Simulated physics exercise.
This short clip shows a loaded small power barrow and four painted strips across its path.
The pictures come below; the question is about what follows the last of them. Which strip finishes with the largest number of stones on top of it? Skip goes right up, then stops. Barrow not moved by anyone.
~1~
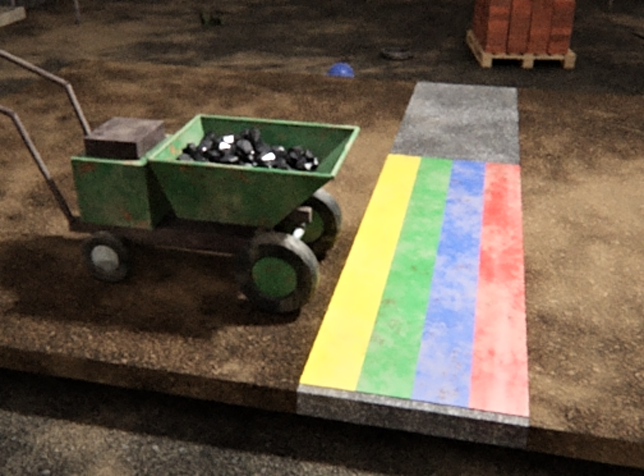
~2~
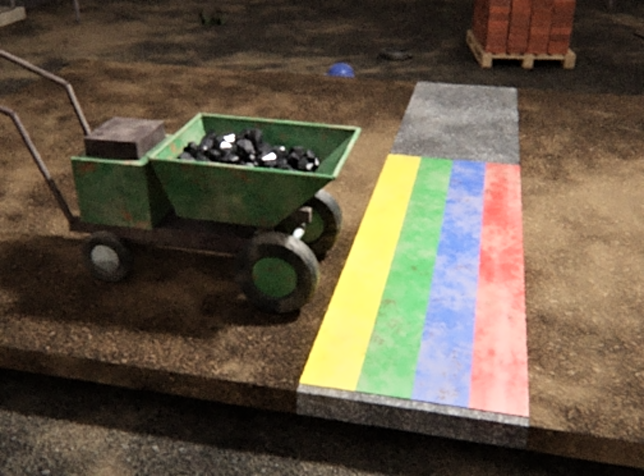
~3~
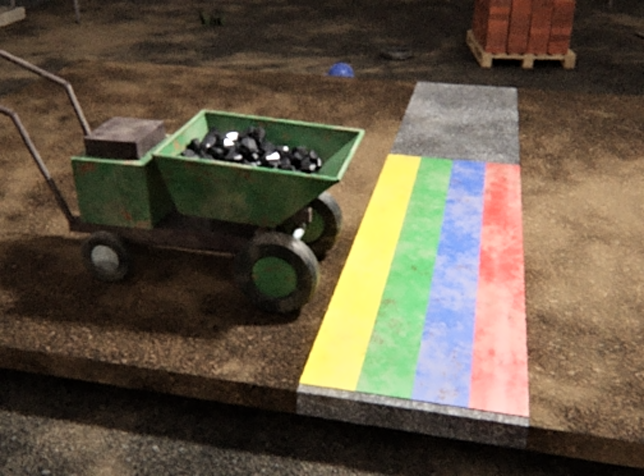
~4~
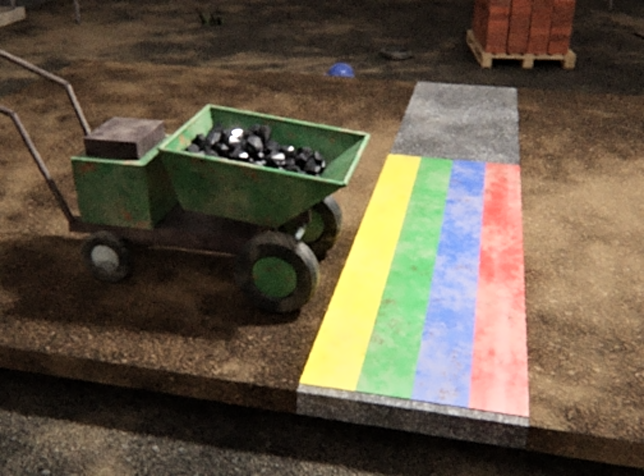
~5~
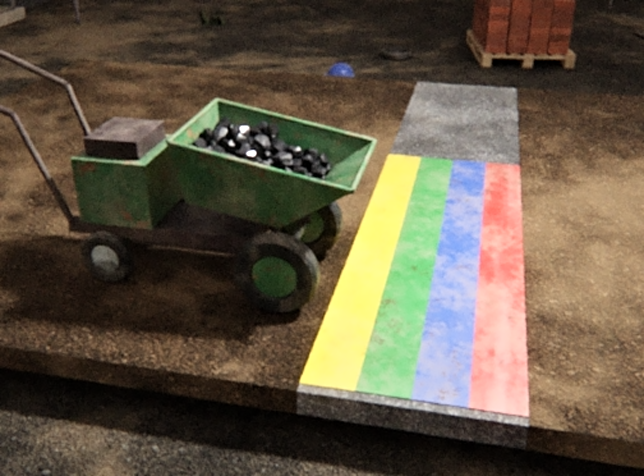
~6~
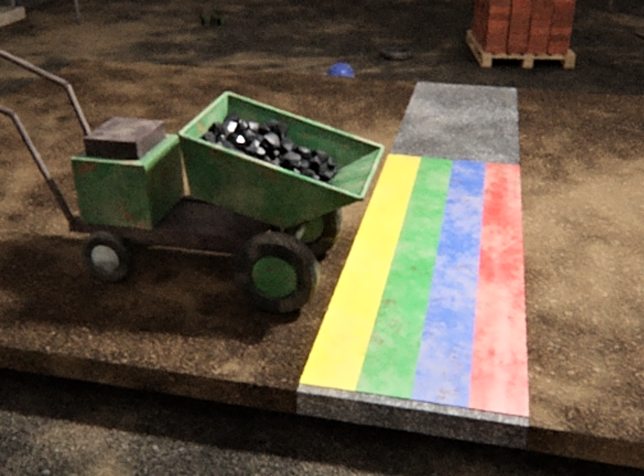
The blue strip.
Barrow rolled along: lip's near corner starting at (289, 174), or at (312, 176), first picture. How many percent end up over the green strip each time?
In order, 40 % followed by 30 %.
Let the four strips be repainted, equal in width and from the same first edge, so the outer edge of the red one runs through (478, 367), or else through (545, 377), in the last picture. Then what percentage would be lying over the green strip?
0 and 30 percent, roughly.
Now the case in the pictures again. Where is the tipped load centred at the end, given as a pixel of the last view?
Near pixel (451, 291).
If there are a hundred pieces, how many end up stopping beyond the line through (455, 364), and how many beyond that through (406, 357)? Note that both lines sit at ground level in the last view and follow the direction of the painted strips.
Estimate: 30 %, then 70 %.
Soon after the last picture, skip tipped well over; all in the skip.
A little later, skip tipped steeply; most in the skip; a small part over the green strip; a small part over the blue strip.
Later still, skip tipped right over; about a quarter in the skip; about a quarter over the green strip; about a third over the blue strip; about a quarter over the red strip; a stray few off the paint.
At rest, skip tipped right over; about a quarter in the skip; a stray few over the yellow strip; about a quarter over the green strip; about a third over the blue strip; about a quarter over the red strip; a stray few off the paint.
